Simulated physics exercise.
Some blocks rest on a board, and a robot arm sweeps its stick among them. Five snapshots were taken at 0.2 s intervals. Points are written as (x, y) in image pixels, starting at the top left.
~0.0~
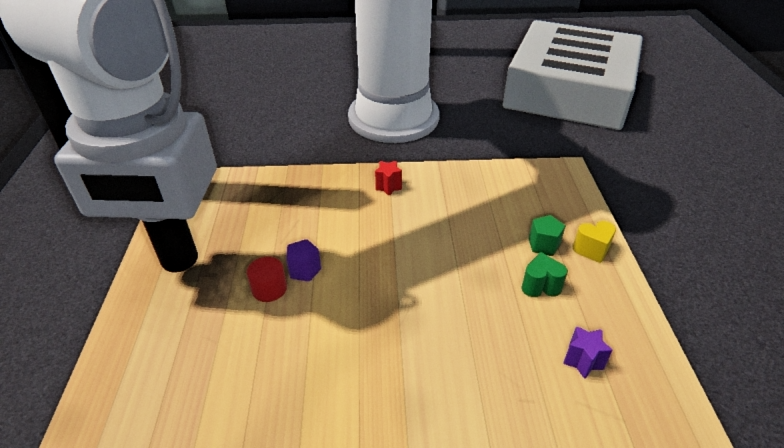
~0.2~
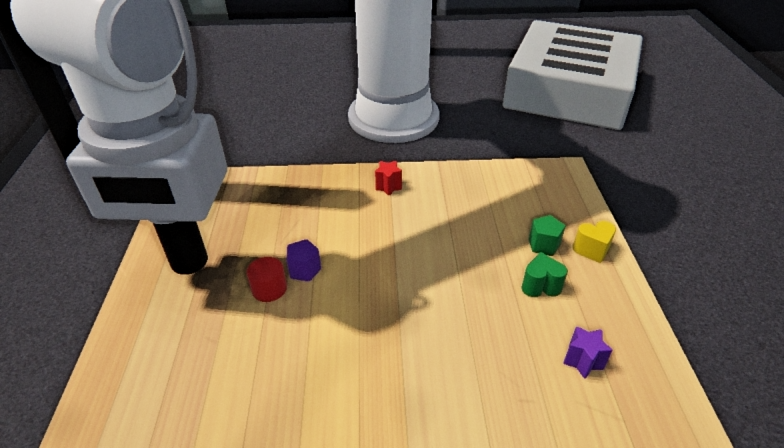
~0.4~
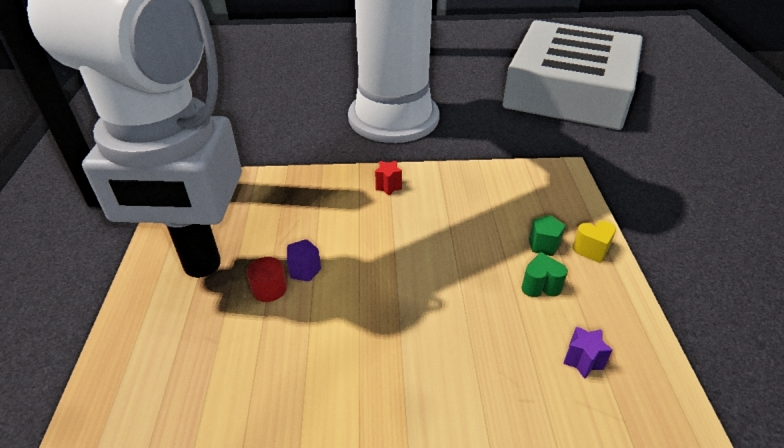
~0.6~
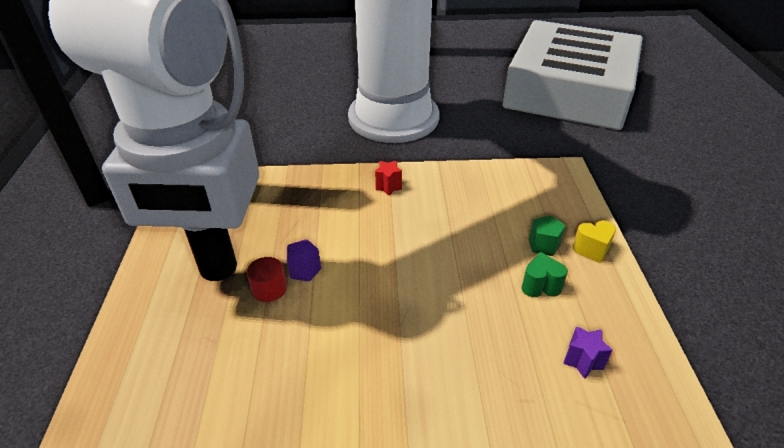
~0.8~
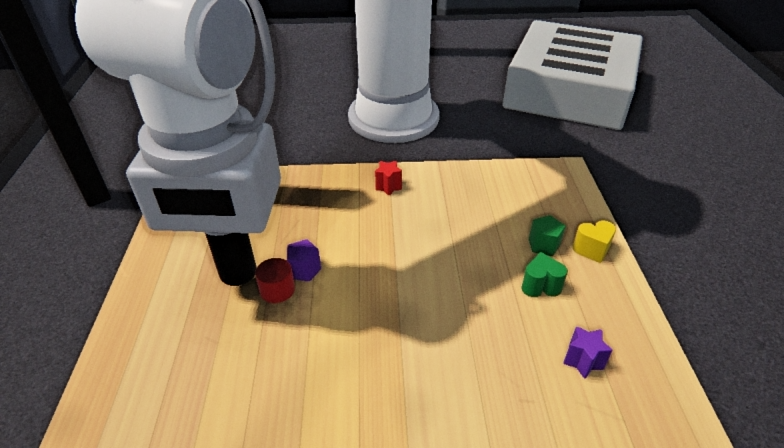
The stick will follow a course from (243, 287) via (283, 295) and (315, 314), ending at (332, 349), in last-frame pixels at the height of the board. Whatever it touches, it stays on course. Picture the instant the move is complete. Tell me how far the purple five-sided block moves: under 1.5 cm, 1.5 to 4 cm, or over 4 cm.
Result: Under 1.5 cm.
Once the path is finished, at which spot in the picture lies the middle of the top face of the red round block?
Its top centre lands on (348, 282).
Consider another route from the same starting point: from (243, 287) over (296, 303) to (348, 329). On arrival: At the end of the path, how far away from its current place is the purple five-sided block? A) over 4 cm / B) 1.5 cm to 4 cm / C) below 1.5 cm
The one that fits is C, below 1.5 cm.
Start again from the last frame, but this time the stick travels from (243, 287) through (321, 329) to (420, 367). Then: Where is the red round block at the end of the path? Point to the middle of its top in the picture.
The middle of the upper face of the red round block will lie at about (325, 278) in the picture.
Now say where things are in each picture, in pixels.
Lower end of the stick at (180, 261), tops of blocks, red round block at (265, 269), purple five-sided block at (301, 250), in the first frame.
Stick at (190, 263), blocks as before, in the second frame.
Stick at (203, 266), blocks as before, in the third frame.
Stick at (219, 269), blocks as before, in the fourth frame.
Stick at (239, 274), red round block at (273, 270), purple five-sided block at (301, 250), in the fifth frame.
On the path given first. One third of the way, stick at (283, 281); red round block at (319, 275).
Two thirds of the way, stick at (314, 302); red round block at (348, 282).
At the end, stick at (330, 335); red round block at (348, 282); purple five-sided block not moved.
